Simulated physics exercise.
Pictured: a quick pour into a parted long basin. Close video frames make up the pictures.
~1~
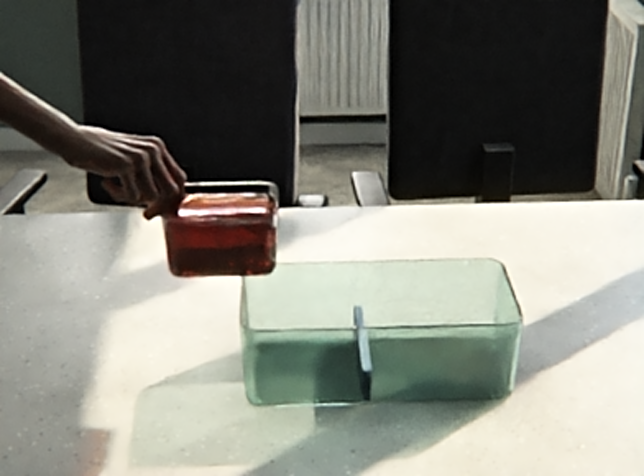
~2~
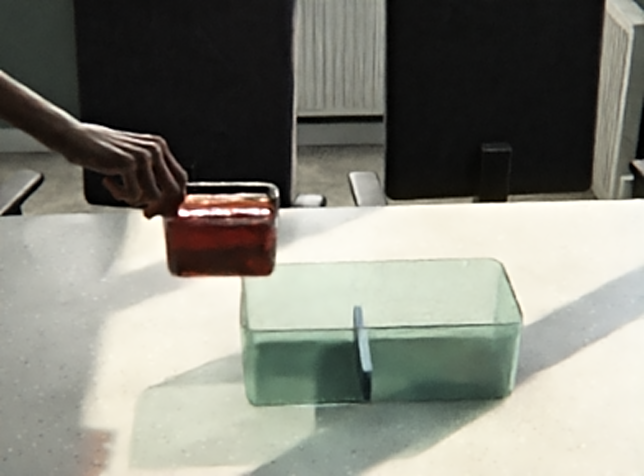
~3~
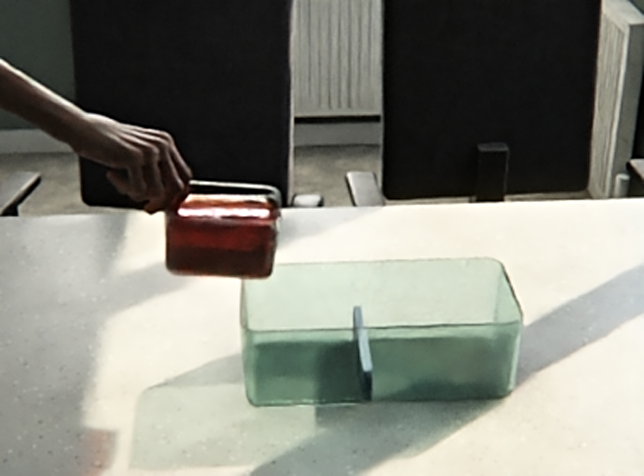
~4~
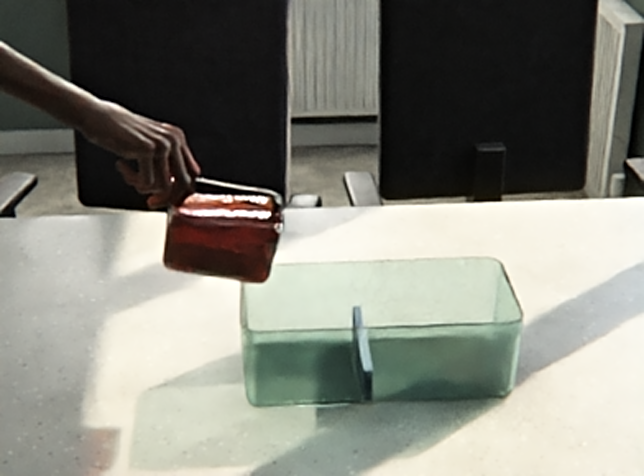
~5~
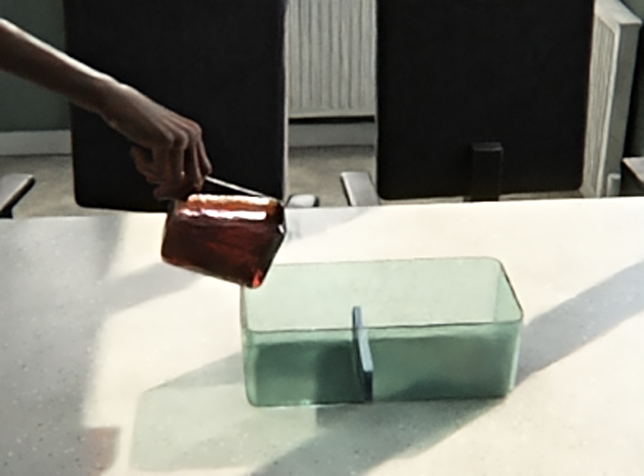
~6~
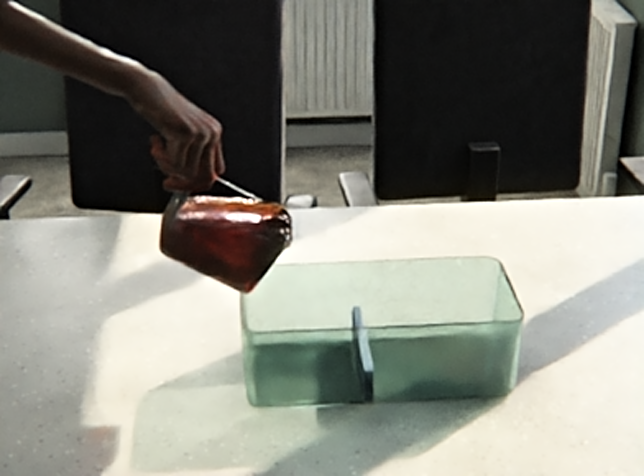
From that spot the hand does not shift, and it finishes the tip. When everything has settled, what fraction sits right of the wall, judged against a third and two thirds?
It settles with less than one third on the right.
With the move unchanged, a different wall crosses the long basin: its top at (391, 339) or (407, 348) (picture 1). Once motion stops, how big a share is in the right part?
First some 10, then 25 per cent.
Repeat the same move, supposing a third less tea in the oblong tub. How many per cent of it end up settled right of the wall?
Roughly 5 in a hundred.
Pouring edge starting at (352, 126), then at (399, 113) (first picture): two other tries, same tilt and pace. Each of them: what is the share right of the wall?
The first gives 90 %, the second 85 %.
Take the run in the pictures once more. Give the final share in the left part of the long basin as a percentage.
Close to 90 in a hundred.
A moment on, the oblong tub is tipped on its side and 30 per cent is still to pour, 44 is left of the wall and 0 right of it.
Next, the oblong tub is tipped on its side and 7 per cent is still to pour, 86 is left of the wall and 2 right of it.
Then the oblong tub is tipped on its side and 2 per cent is still to pour, 88 is left of the wall and 9 right of it.
Later the oblong tub is tipped on its side and 0 per cent is still to pour, 91 is left of the wall and 9 right of it.
Finally, 90 per cent lies left of the wall, 9 right of it and 1 outside.
